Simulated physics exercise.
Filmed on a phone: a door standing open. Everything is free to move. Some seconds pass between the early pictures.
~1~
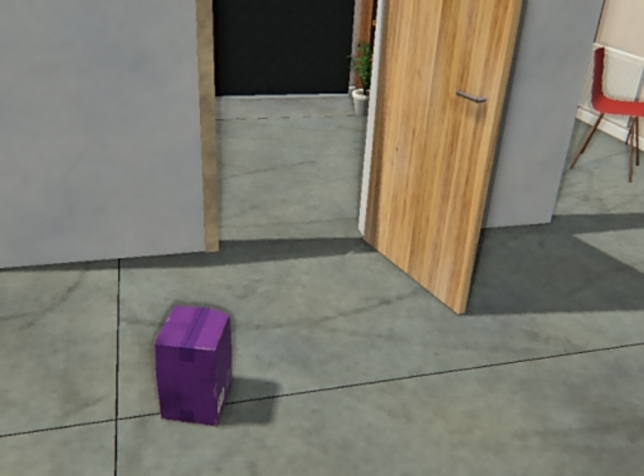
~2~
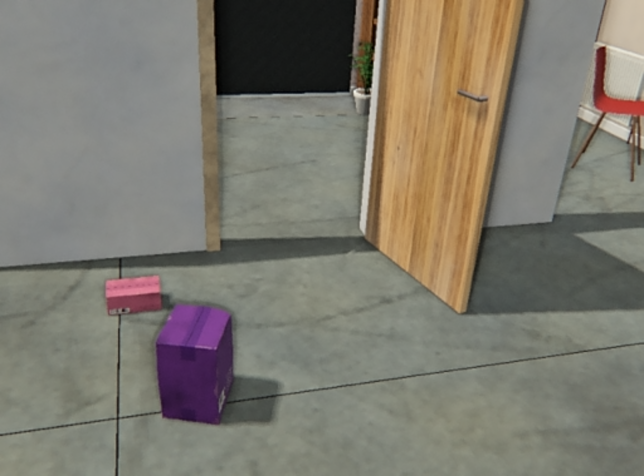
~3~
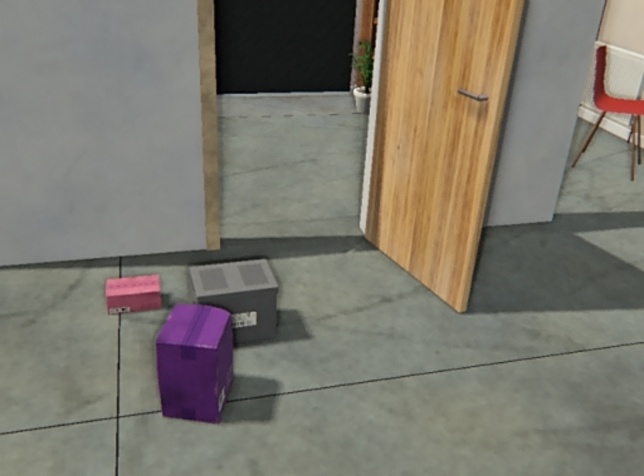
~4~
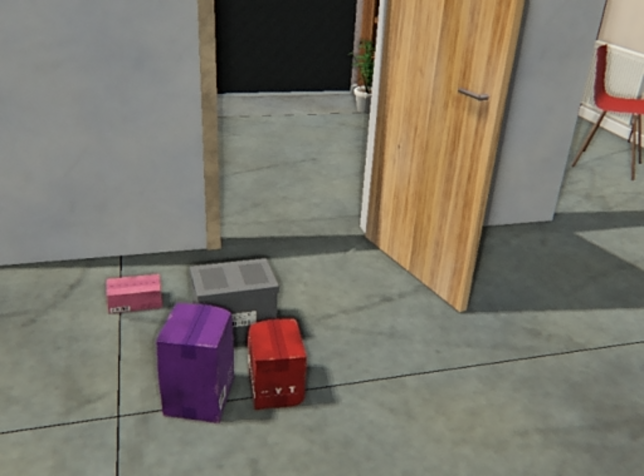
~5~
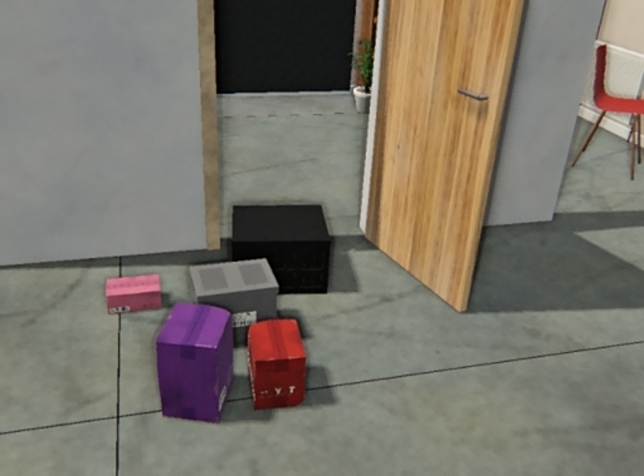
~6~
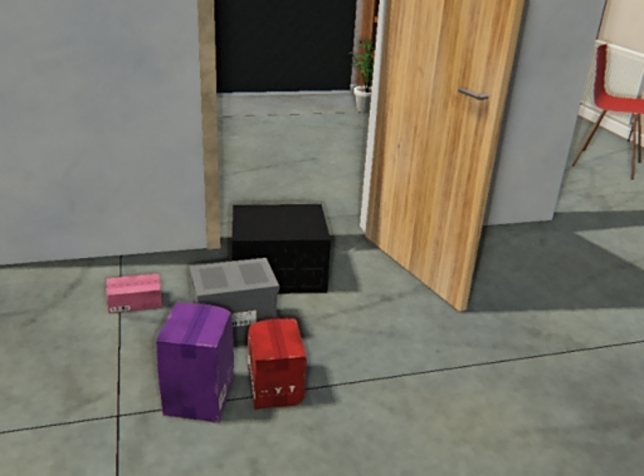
The clip opens on a purple box sitting on a grey floor near a wide-open wooden door. A pink parcel appears behind it to the left, then a grey tote behind it, a red box to its right, and a black chest near the doorway, while the door stays still.
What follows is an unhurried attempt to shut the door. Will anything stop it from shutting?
The door is blocked.
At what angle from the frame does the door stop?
About 45°.
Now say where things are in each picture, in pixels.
The first frame shows door wide open and still; purple box (196, 365).
The second frame shows door wide open and still; pink parcel (134, 295).
The third frame shows door wide open and still; purple box (197, 363); grey tote (234, 304).
The fourth frame shows door wide open and still; pink parcel (134, 294); red box (276, 363).
The fifth frame shows door wide open and still; purple box (197, 362); grey tote (234, 303).
The sixth frame shows door wide open and still; black chest (279, 248); pink parcel (134, 293).
Then, 0.50 s past the last view, door 84° open.
Then, 0.70 s past the last view, door 67° open.
Then, 1.00 s past the last view, door 51° open; black chest displaced a little near (270, 245).
Finally, door 47° open; all 5 still in place. Final places as the last picture's camera would see them, black chest near (264, 243).
